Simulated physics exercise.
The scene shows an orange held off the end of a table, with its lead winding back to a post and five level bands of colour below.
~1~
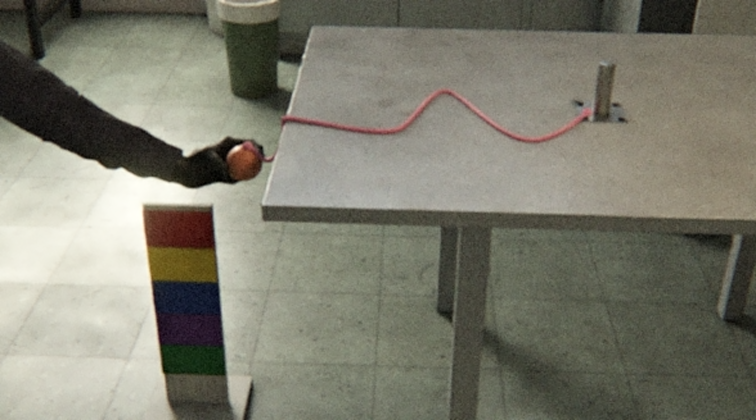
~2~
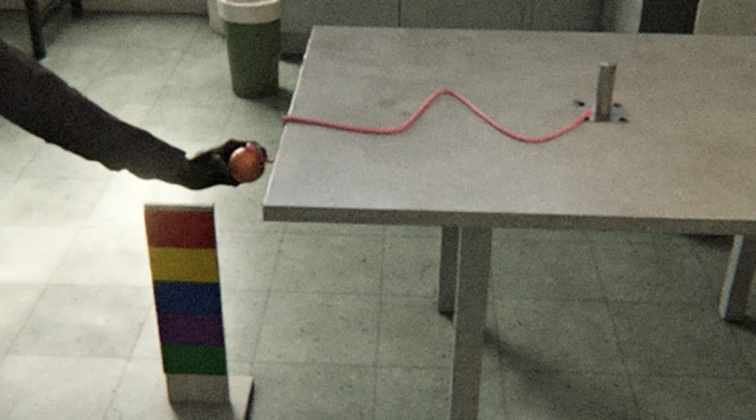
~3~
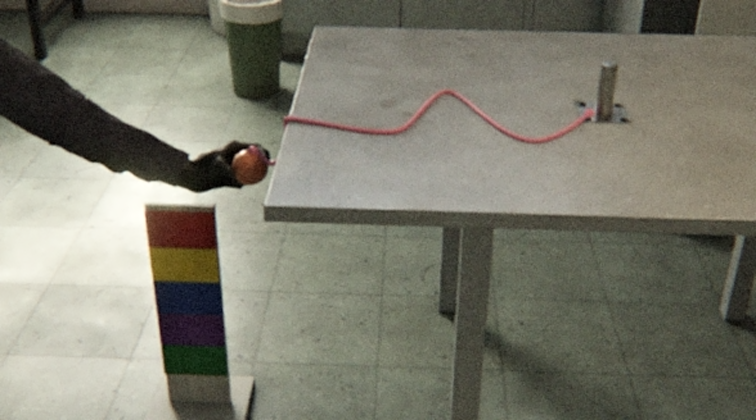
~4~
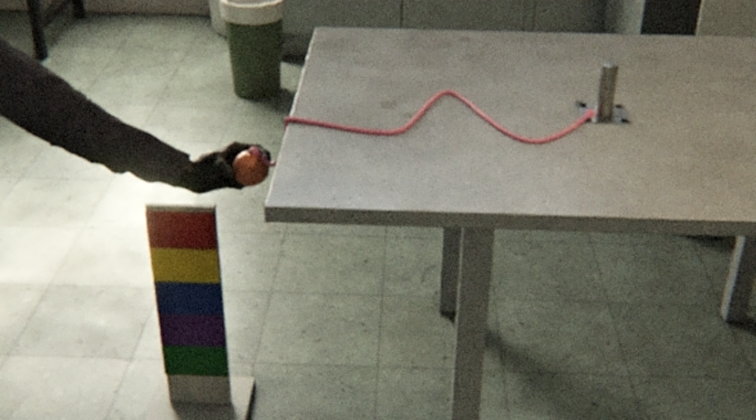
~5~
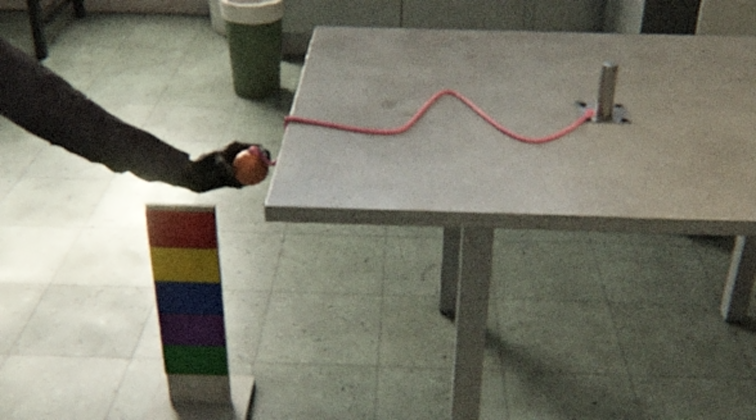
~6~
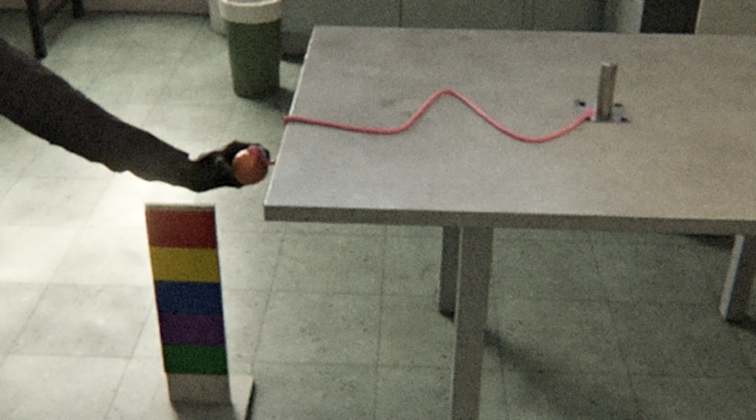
A dark-sleeved arm holds an orange almost still off the table's left end, above coloured bands.
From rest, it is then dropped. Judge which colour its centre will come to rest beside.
Its centre comes to rest beside purple.
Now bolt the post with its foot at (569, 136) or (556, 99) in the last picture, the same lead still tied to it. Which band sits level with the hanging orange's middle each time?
For the first spot, green; for the second, green.
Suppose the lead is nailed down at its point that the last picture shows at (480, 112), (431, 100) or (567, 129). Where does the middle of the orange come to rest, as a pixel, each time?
The places are (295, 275), (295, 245) and (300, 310).
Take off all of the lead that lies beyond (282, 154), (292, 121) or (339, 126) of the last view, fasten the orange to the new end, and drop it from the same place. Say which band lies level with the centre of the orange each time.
First try: Blue; second try: Yellow; third try: Red.
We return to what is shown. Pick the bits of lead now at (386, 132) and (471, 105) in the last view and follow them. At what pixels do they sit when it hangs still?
(290, 172), then (394, 112).
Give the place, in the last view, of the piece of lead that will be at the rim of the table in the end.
Pixel (419, 113).
A little later, orange near (303, 320); level with purple.
Next, orange near (299, 331); level with purple.
When it is over, orange near (299, 332); level with purple. At purple.
